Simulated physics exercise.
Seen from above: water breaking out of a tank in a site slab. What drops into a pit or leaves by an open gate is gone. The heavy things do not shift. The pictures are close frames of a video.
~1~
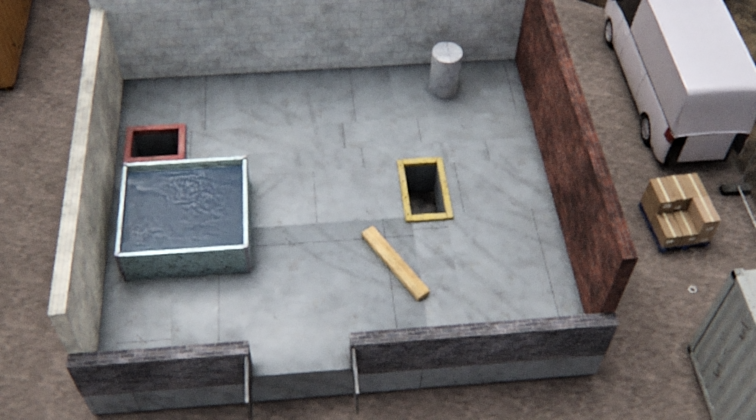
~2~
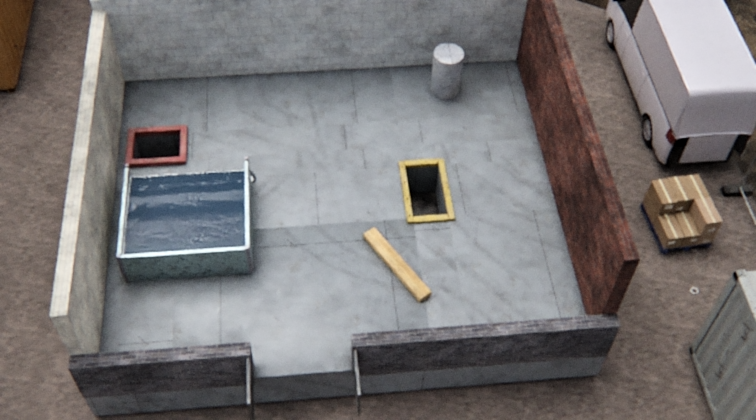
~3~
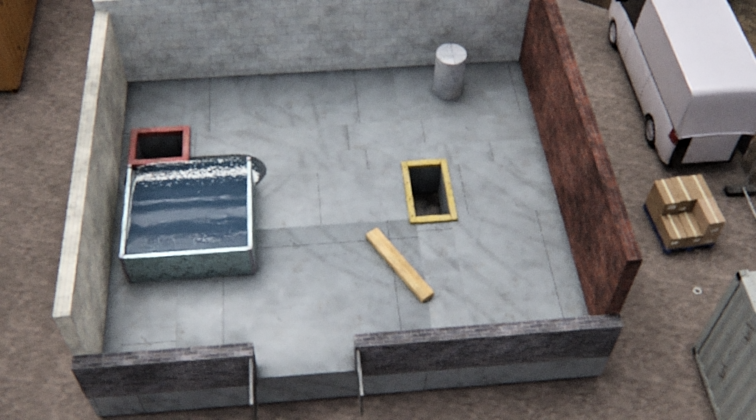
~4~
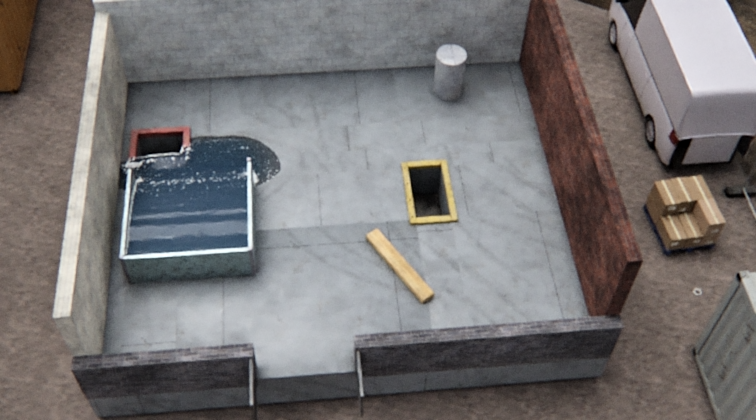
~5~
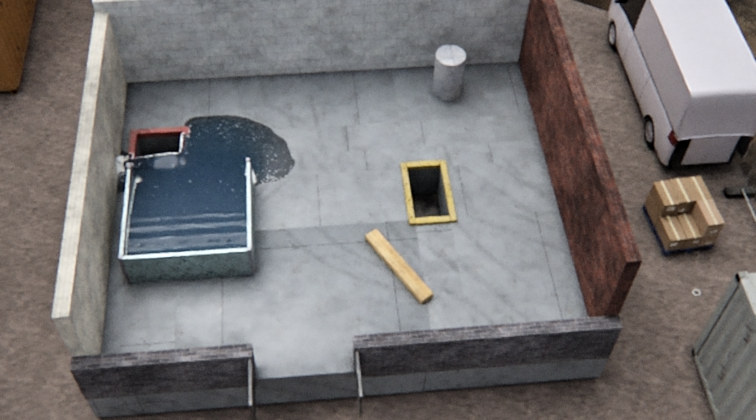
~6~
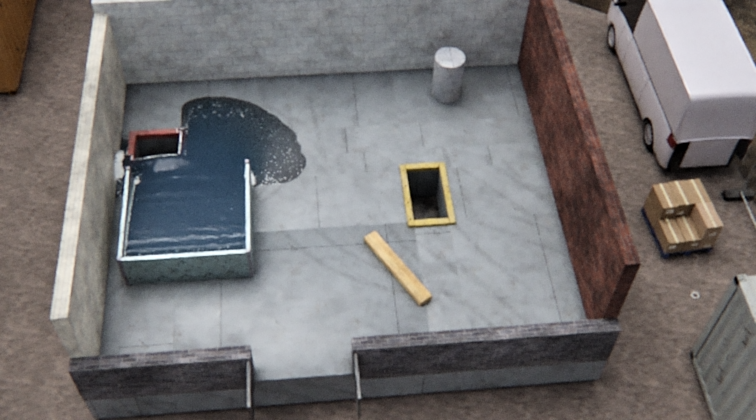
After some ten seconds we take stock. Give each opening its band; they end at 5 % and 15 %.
The gate takes not even 5 %; the yellow pit takes not even 5 %; the red pit takes above 15 %.
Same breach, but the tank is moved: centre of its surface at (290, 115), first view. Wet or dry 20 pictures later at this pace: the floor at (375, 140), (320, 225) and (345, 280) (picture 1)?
One after the other: Clear, clear, no water.
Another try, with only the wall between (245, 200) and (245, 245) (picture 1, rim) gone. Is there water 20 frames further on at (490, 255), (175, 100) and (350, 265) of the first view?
In that order: Awash, not flooded, flooded.
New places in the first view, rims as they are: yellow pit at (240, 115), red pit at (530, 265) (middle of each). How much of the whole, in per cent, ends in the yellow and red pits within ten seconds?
Per cent: Yellow 30, red 0.
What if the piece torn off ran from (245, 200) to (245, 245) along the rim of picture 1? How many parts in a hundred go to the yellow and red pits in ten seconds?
In per cent: Yellow 14, red 0.
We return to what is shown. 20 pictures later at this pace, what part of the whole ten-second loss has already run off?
Roughly 80 per cent.
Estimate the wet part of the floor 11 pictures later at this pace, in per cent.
Close to 25 %.
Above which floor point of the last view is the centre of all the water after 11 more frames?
Around (209, 164).
A moment on, water covers 20 % of the floor; the gate 0 %, the yellow pit 0 %, the red pit 9 %.
Next, water covers 25 % of the floor; the gate 0 %, the yellow pit 0 %, the red pit 14 %.
Then, water covers 35 % of the floor; the gate 0 %, the yellow pit 0 %, the red pit 17 %.
Later, water covers 60 % of the floor; the gate 0 %, the yellow pit 0 %, the red pit 20 %.
In the end, water covers 85 % of the floor; the gate 0 %, the yellow pit 1 %, the red pit 20 %.
